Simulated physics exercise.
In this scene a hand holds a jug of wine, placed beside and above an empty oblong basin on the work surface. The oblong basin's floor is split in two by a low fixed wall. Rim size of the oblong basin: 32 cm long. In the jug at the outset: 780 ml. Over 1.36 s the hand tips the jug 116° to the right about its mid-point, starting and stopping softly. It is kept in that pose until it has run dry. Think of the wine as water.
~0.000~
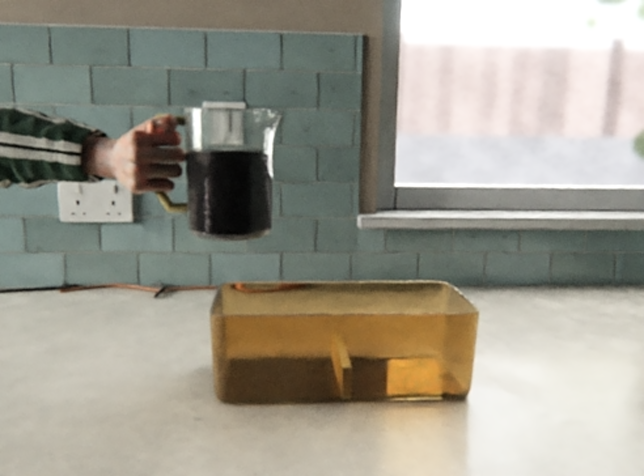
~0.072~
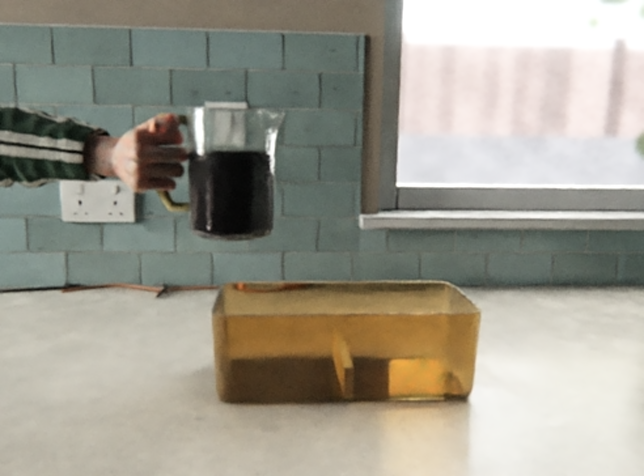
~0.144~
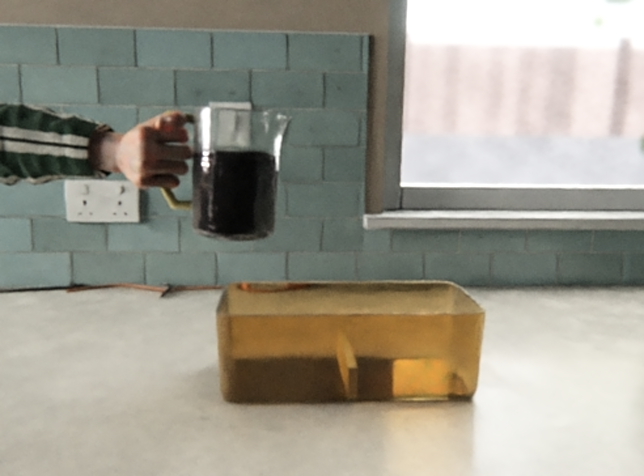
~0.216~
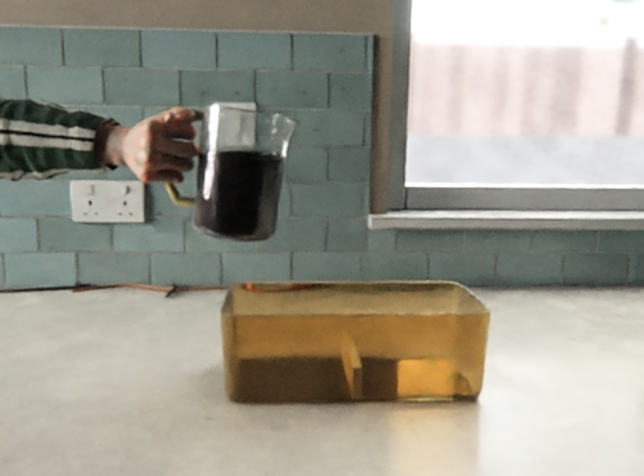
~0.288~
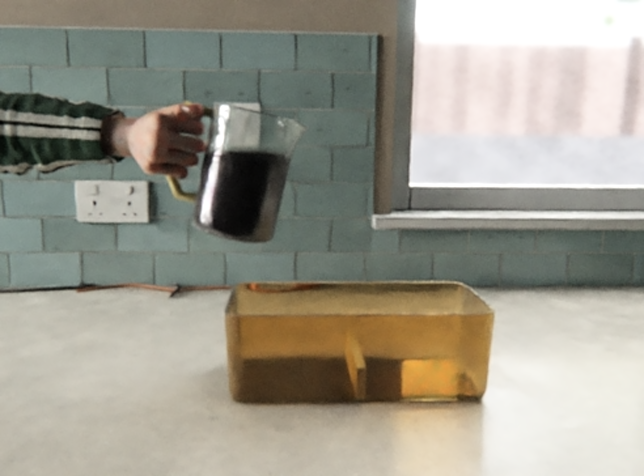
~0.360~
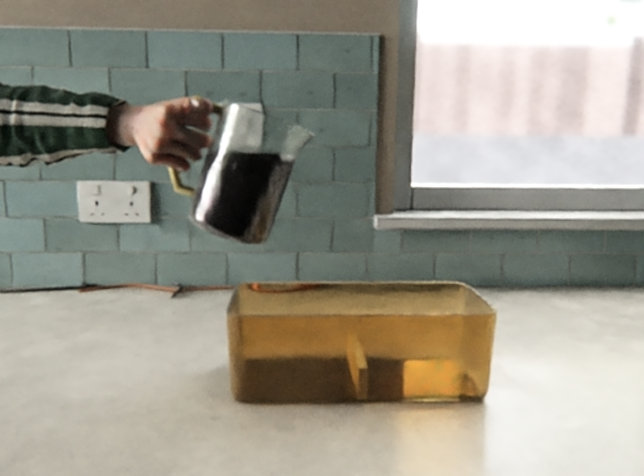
A hand tilts a jug of dark wine to the right above an oblong amber basin.
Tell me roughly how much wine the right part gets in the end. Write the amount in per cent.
It gets about 66 per cent.
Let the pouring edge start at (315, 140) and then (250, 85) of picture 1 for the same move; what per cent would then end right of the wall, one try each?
The first try gives 90 percent and the second 20 percent.
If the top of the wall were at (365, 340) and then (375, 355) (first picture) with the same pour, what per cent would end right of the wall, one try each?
In order, 10 and 10 per cent.
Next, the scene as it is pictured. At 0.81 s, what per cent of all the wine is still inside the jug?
I reckon about 90 in a hundred is still held.
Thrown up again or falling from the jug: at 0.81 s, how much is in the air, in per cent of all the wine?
Close to 10 in a hundred.
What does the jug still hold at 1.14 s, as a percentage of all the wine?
Share remaining: Approx. 28 %.
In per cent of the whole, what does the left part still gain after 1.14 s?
That is roughly 28 in a hundred of the whole.
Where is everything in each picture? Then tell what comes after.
In the first frame, it leans 0°; its right rim is at (282, 113); the wine meets the walls at (189, 151) and (270, 152); the oblong basin's rim runs from (216, 299) to (463, 297); the wall's top is at (341, 348).
In the second frame, it leans 1°; its right rim is at (285, 114); the wine meets the walls at (192, 151) and (272, 153).
In the third frame, it leans 3°; its right rim is at (291, 116); the wine meets the walls at (197, 151) and (277, 152).
In the fourth frame, it leans 7°; its right rim is at (300, 121); the wine meets the walls at (202, 152) and (283, 153).
In the fifth frame, it leans 12°; its right rim is at (308, 127); the wine meets the walls at (207, 153) and (289, 154).
In the sixth frame, it leans 19°; its right rim is at (315, 134); the wine meets the walls at (207, 159) and (295, 155).
By 0.81 s the tilt is 75° and 90 per cent is still to pour, 1 is left of the wall and 0 right of it.
By 1.14 s the tilt is 109° and 28 per cent is still to pour, 5 is left of the wall and 45 right of it.
By 1.49 s the tilt is 116° and 0 per cent is still to pour, 30 is left of the wall and 67 right of it.
By 1.86 s the tilt is 116° and 0 per cent is still to pour, 32 is left of the wall and 66 right of it.
At rest 32 per cent lies left of the wall, 66 right of it and 2 outside.
